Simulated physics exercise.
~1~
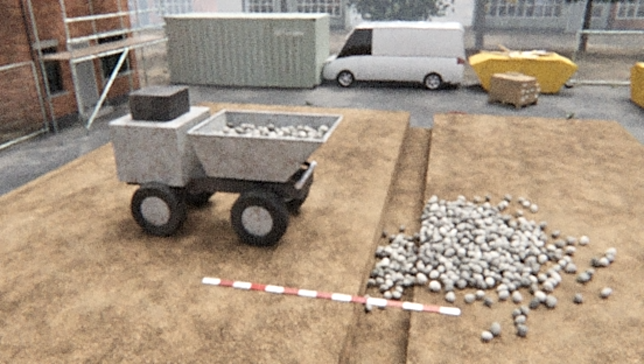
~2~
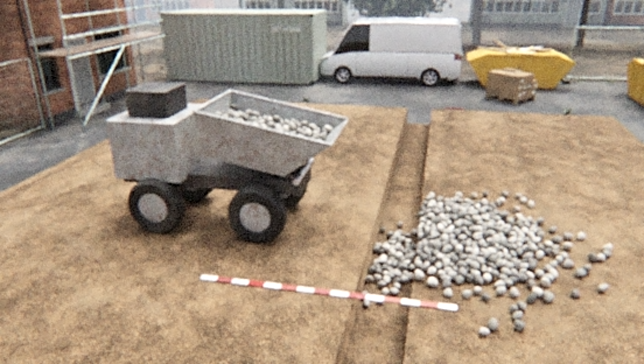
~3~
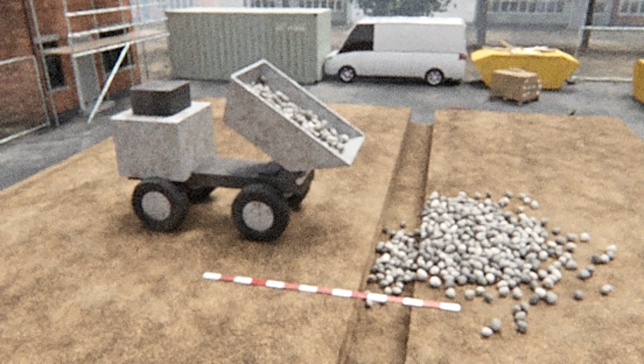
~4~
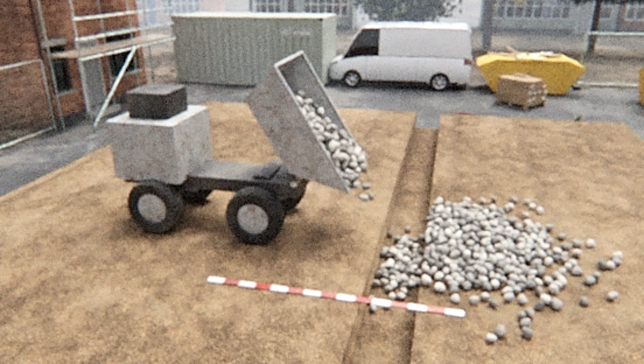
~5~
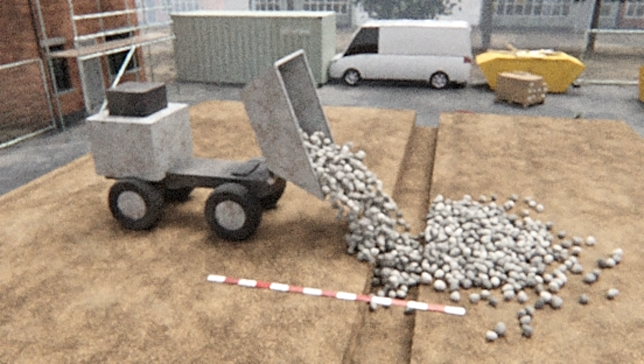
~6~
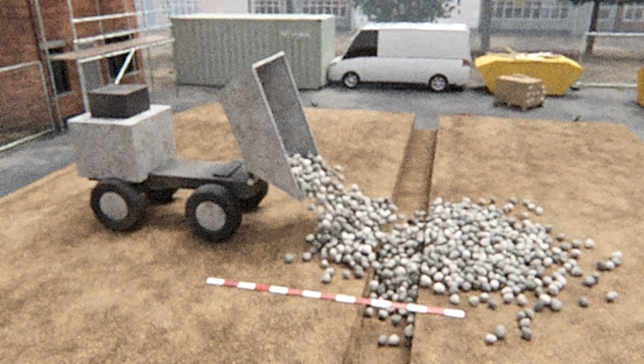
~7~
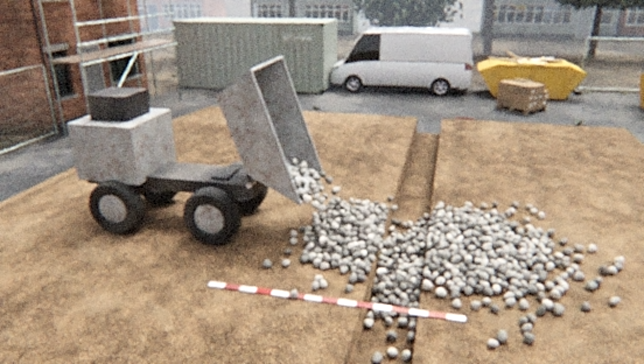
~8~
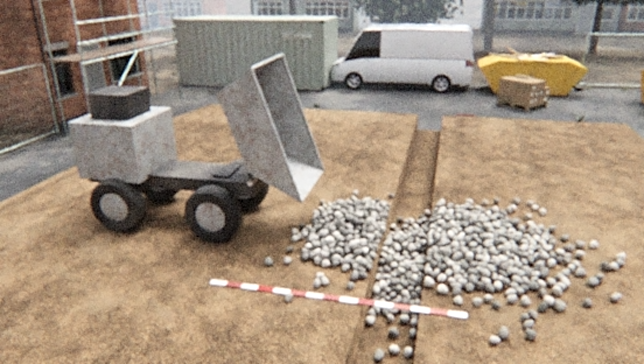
A grey dumper raised its skip steeply and backed away to the left as round grey stones poured out beside an earlier heap, some filling part of the trench, until the skip stood empty and still above a new pile on the near side.
